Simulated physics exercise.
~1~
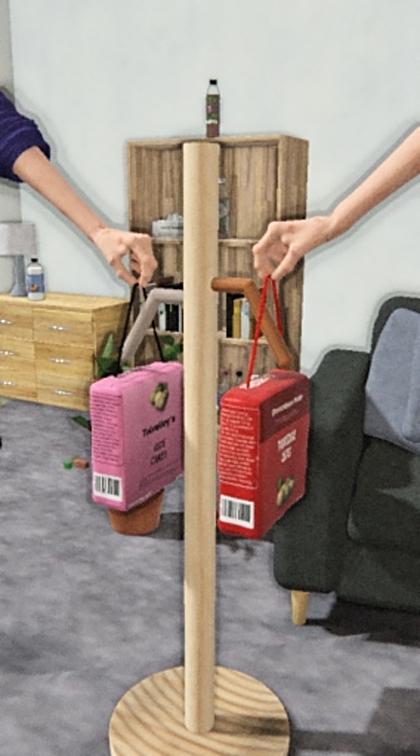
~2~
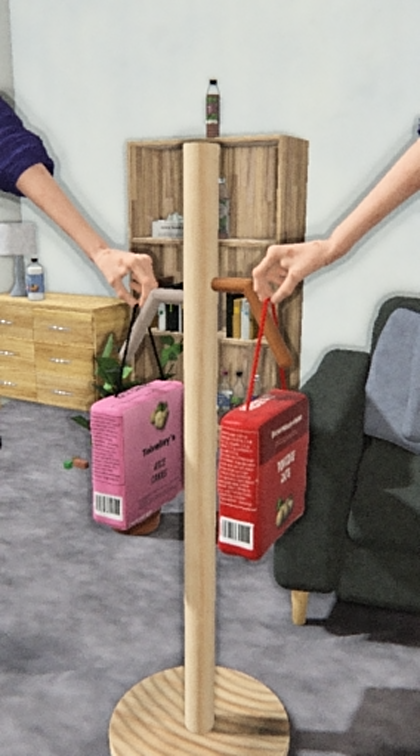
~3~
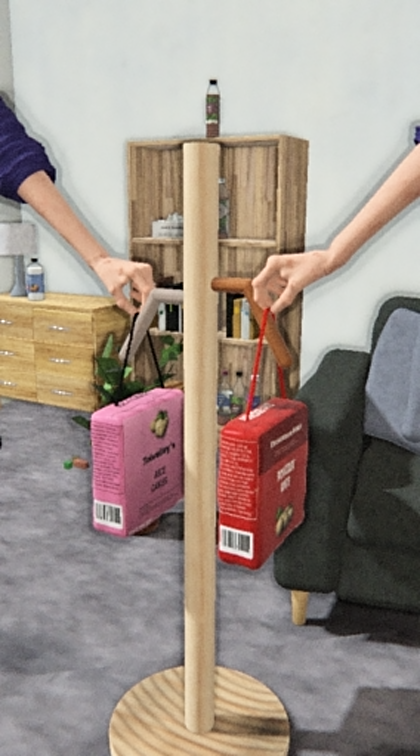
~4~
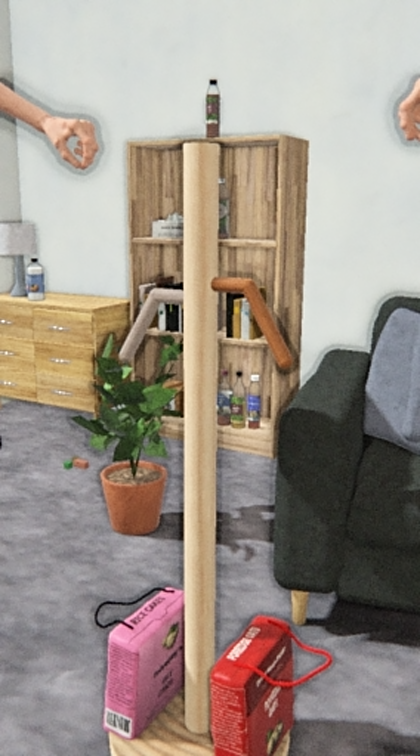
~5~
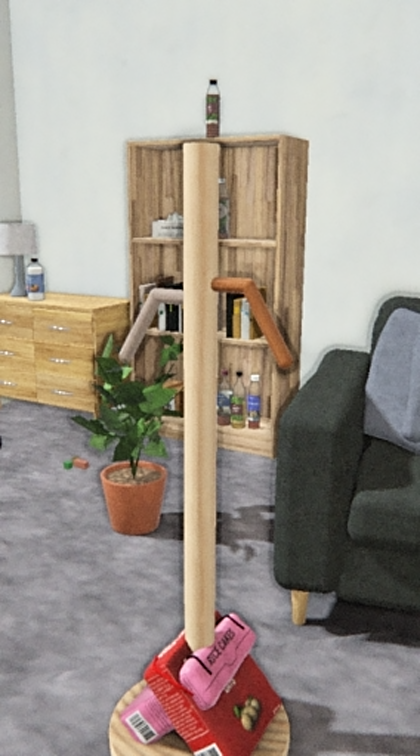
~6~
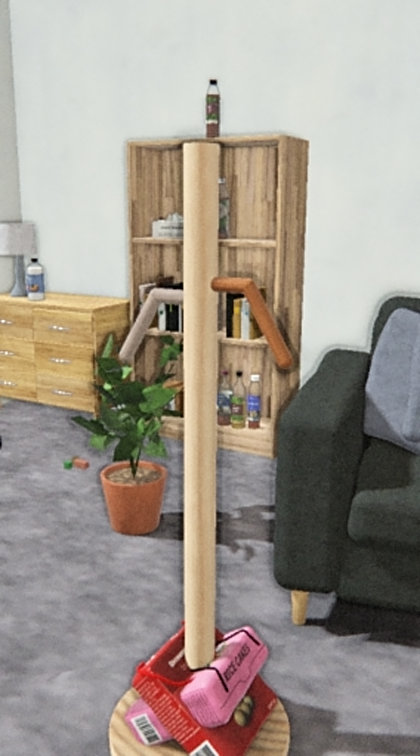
Two hands lowering pink and red bags beside a pegged wooden post and letting go, both bags dropping and toppling at its base.
